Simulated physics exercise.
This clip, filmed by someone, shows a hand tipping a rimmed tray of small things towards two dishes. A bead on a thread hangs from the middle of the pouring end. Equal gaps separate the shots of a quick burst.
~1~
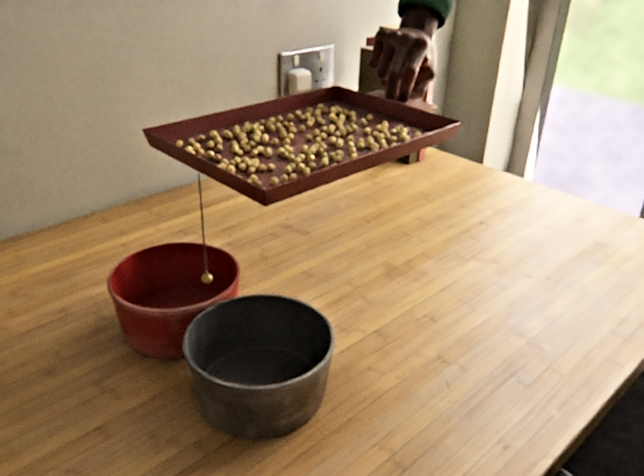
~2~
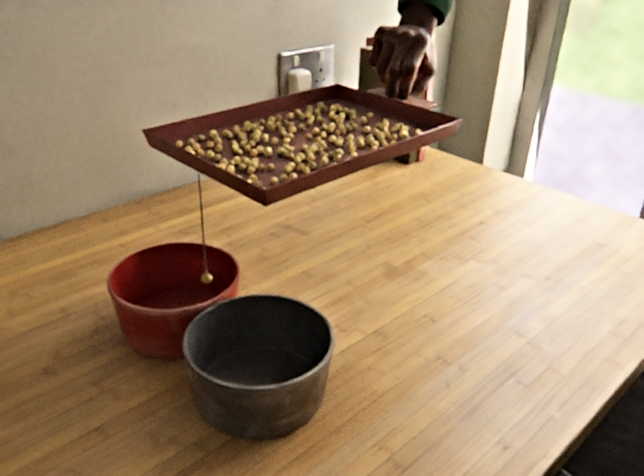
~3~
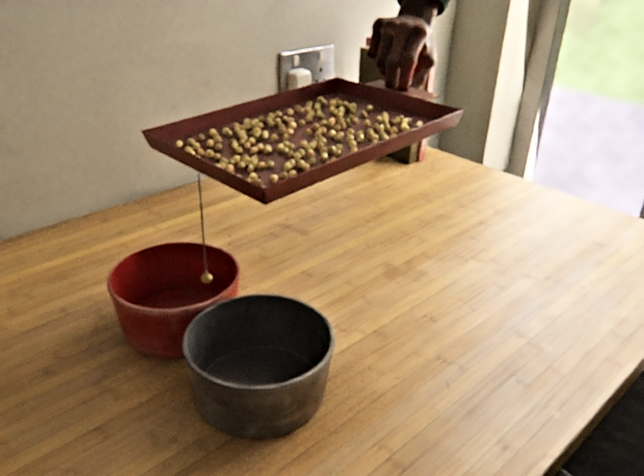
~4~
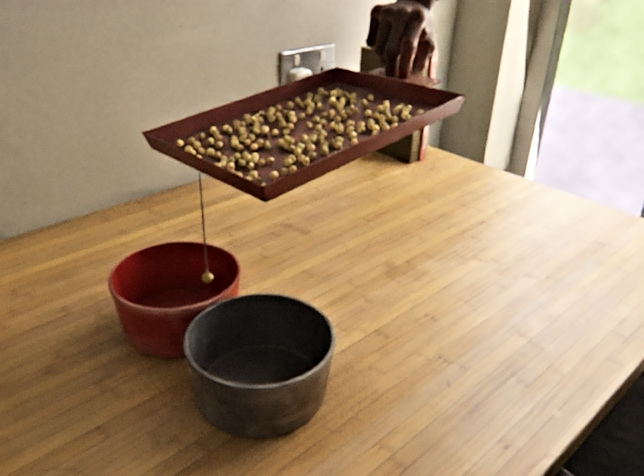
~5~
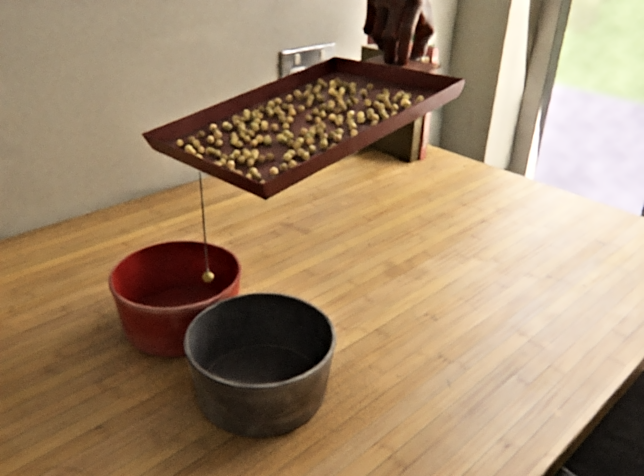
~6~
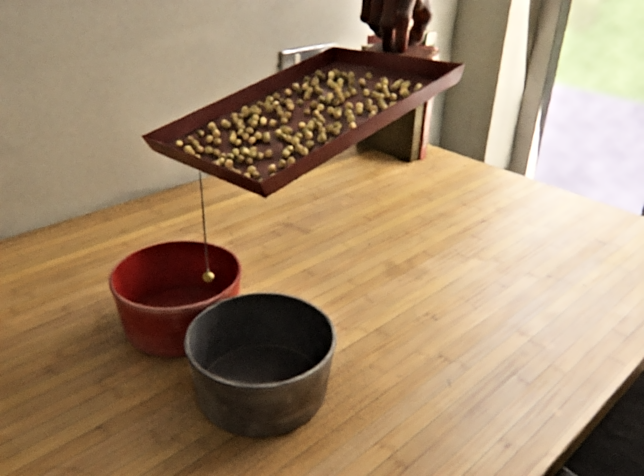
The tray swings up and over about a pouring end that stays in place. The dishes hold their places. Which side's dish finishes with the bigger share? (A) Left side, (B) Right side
Answer: A.
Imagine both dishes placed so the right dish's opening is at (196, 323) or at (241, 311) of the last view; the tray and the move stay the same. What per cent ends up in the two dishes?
It would be roughly 100 per cent in the first placement and roughly 80 per cent in the second.
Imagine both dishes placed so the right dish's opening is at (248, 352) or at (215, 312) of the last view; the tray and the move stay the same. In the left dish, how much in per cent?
The first position comes out at 90 per cent, the other at 80 per cent.
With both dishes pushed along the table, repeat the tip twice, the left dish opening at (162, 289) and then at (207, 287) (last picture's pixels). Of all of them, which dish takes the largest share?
The first try: Left. The second: The left one.
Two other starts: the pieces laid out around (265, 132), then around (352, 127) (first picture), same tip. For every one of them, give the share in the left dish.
Close to 90 in a hundred, then close to 90 in a hundred.
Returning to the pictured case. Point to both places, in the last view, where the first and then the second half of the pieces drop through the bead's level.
Early half: (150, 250); late half: (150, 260).
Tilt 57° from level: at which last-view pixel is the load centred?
The middle of the pieces shows up near (184, 142).
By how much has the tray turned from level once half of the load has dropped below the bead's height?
My estimate is some 105 degrees.
Soon after the last picture, tray tipped steeply; nearly all on the tray; a stray few in the left dish; a stray few outside both; a stray few in the air.
A little later, tray tipped right over; most on the tray; a small part in the left dish; a stray few outside both; a small part in the air.
Later still, tray tipped past a quarter turn; a stray few in the right dish; nearly all in the left dish; a small part outside both.
At rest, tray tipped past a quarter turn; a stray few in the right dish; nearly all in the left dish; a small part outside both.
